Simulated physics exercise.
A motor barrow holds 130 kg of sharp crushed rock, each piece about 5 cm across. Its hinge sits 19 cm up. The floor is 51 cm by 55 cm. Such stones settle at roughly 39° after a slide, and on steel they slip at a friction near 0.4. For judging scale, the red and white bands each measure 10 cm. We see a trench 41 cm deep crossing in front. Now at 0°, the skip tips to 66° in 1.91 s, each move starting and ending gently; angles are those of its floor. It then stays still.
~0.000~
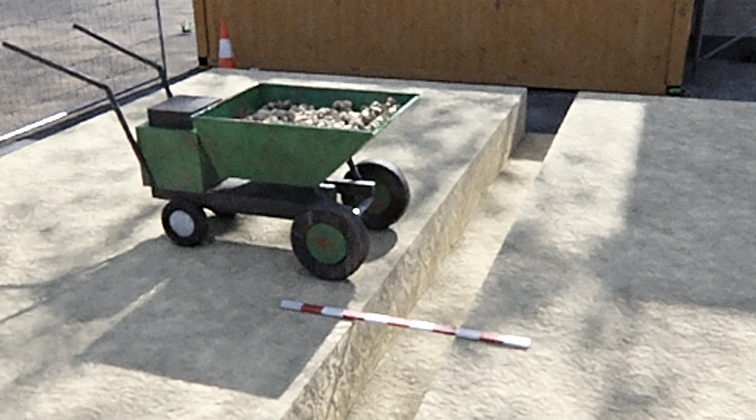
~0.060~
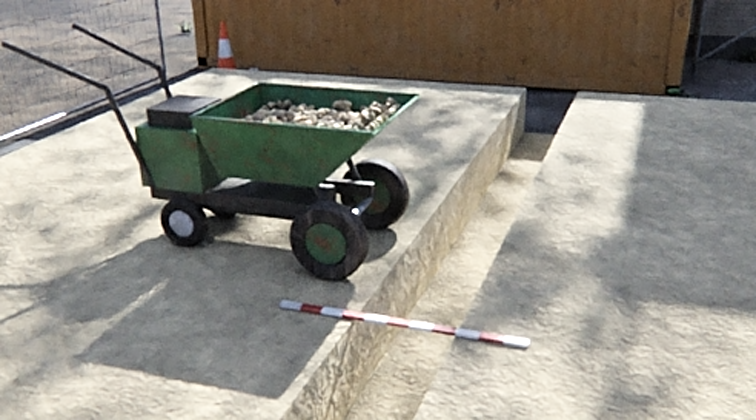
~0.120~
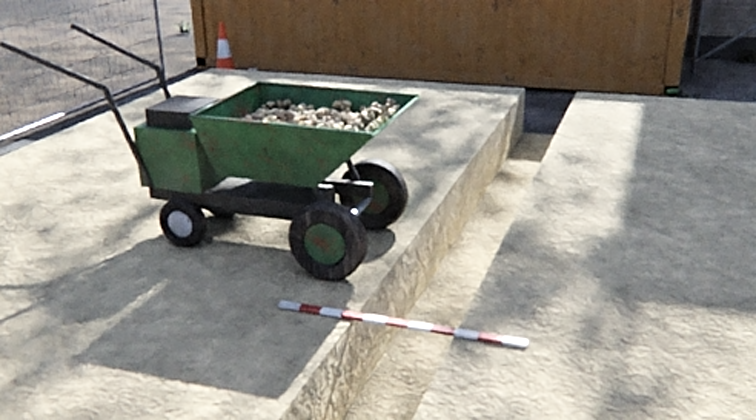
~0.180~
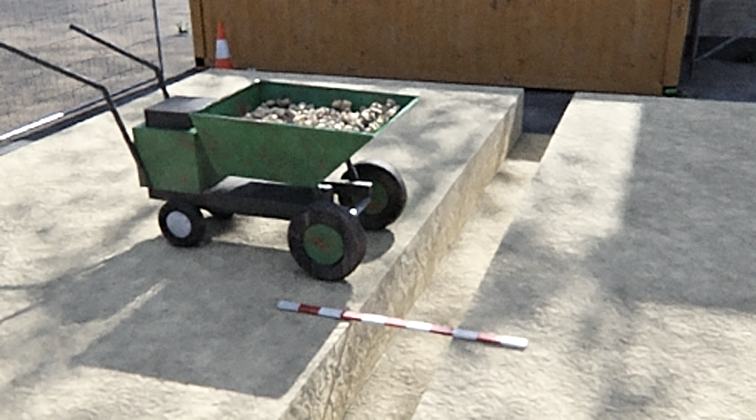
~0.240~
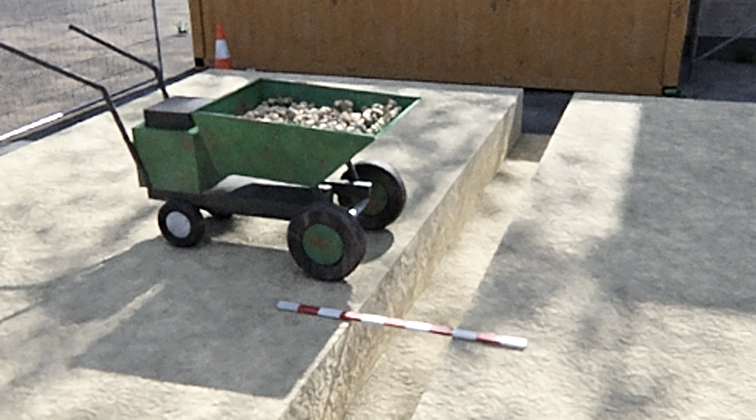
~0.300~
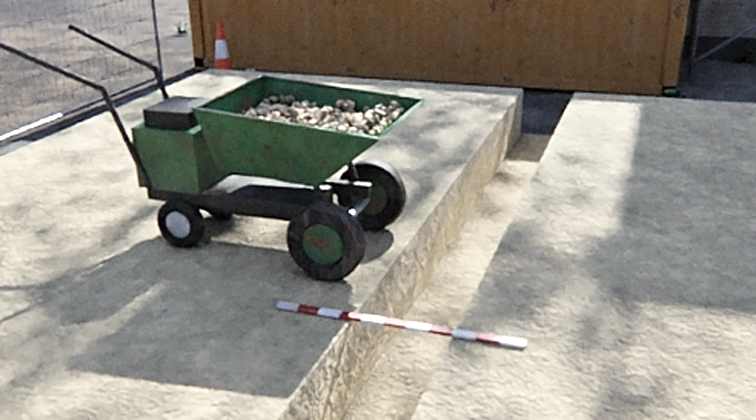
On a pale floor beside a trench, a green barrow's skip of stones tilts very slightly.
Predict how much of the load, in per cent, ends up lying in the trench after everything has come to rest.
Roughly 58 per cent of it.
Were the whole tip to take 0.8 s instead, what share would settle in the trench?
My guess is near 45 percent.
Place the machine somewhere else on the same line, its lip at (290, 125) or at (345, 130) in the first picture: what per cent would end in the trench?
Around 100% for the first place and 85% for the second.
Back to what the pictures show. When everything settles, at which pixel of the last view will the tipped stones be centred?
I'd point to around (478, 316).
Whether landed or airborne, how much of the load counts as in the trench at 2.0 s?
5 per cent, give or take.
After 1.4 s the floor is at 56°; 100 % in the skip; the foremost stones are at (450, 202).
After 2.0 s the floor is at 66°; 76 % in the skip, 7 % in the trench, 17 % past the trench; the foremost stones are at (520, 268).
After 2.4 s the floor is at 66°; 40 % in the skip, 17 % in the trench, 42 % past the trench; the foremost stones are at (610, 282).
After 4.3 s the floor is at 66°; 0 % in the skip, 58 % in the trench, 42 % past the trench; the foremost stones are at (639, 286).
